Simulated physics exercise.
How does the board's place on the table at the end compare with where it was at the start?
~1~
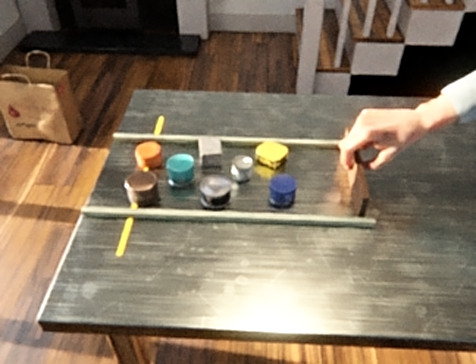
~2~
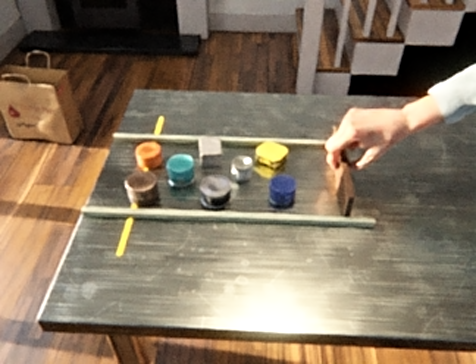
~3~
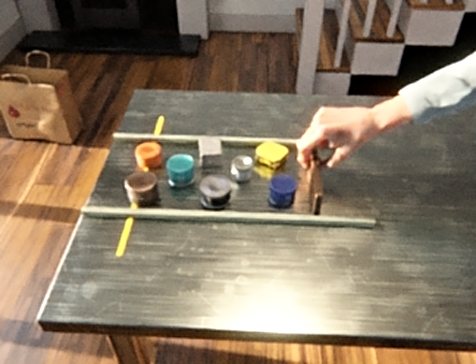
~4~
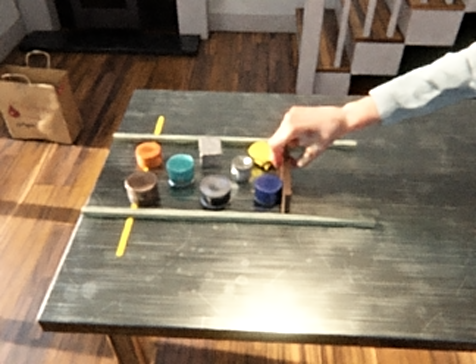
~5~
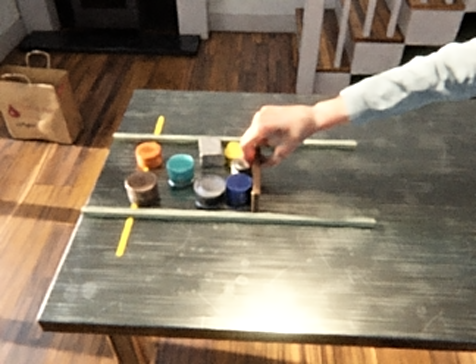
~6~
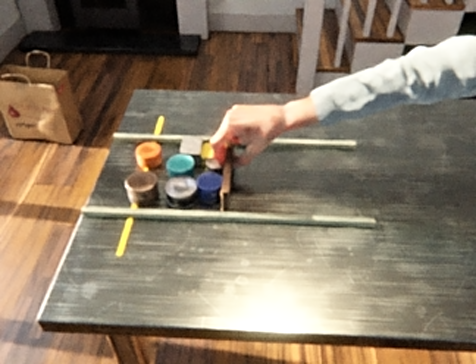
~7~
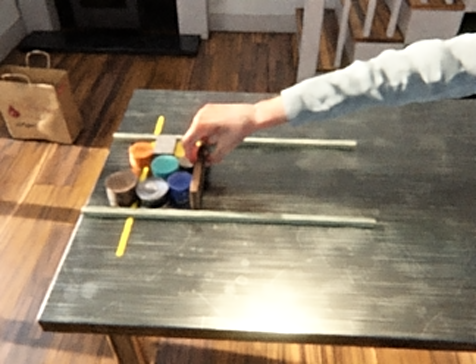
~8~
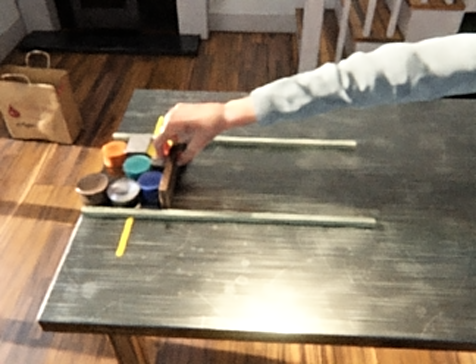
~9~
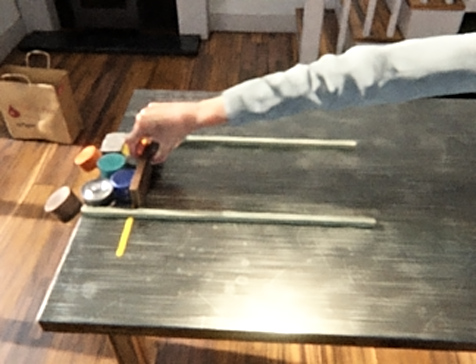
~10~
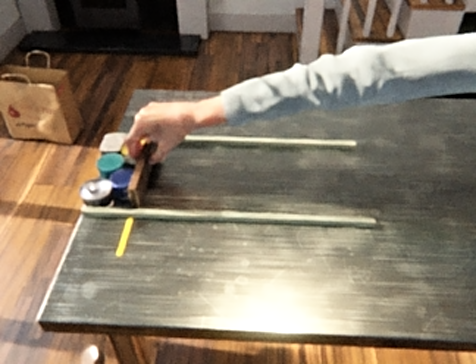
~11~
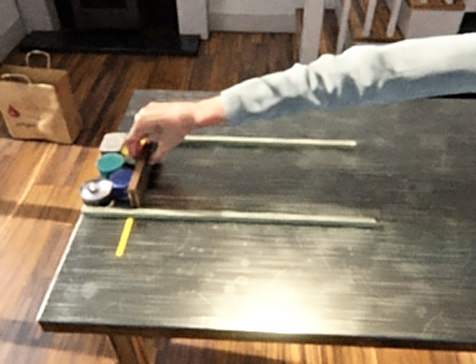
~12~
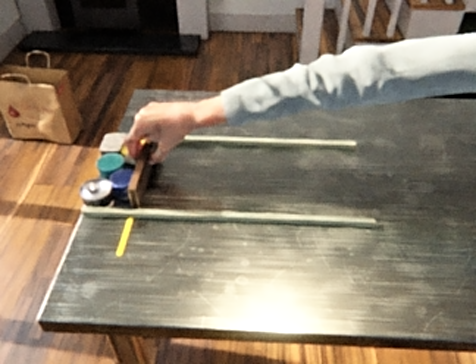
At the start the board stands to the right of all the scattered pieces, near the right ends of the rods. By the end it is far to the left, in line with the yellow tape and close to the table's left edge.
On a dark wooden table in a room with a plank floor, small colourful pots and a grey block sit scattered between two pale rods. A hand holds a board upright at their right and slides it left, reaching the blue and yellow pieces first and pushing them along. The pieces bunch together, and soon the brown tub and orange piece are moving too. As the board nears the yellow tape, the cluster crowds the table's left edge, and those two go over. The board stops there, with the hand still on it and the remaining pieces packed at the edge.
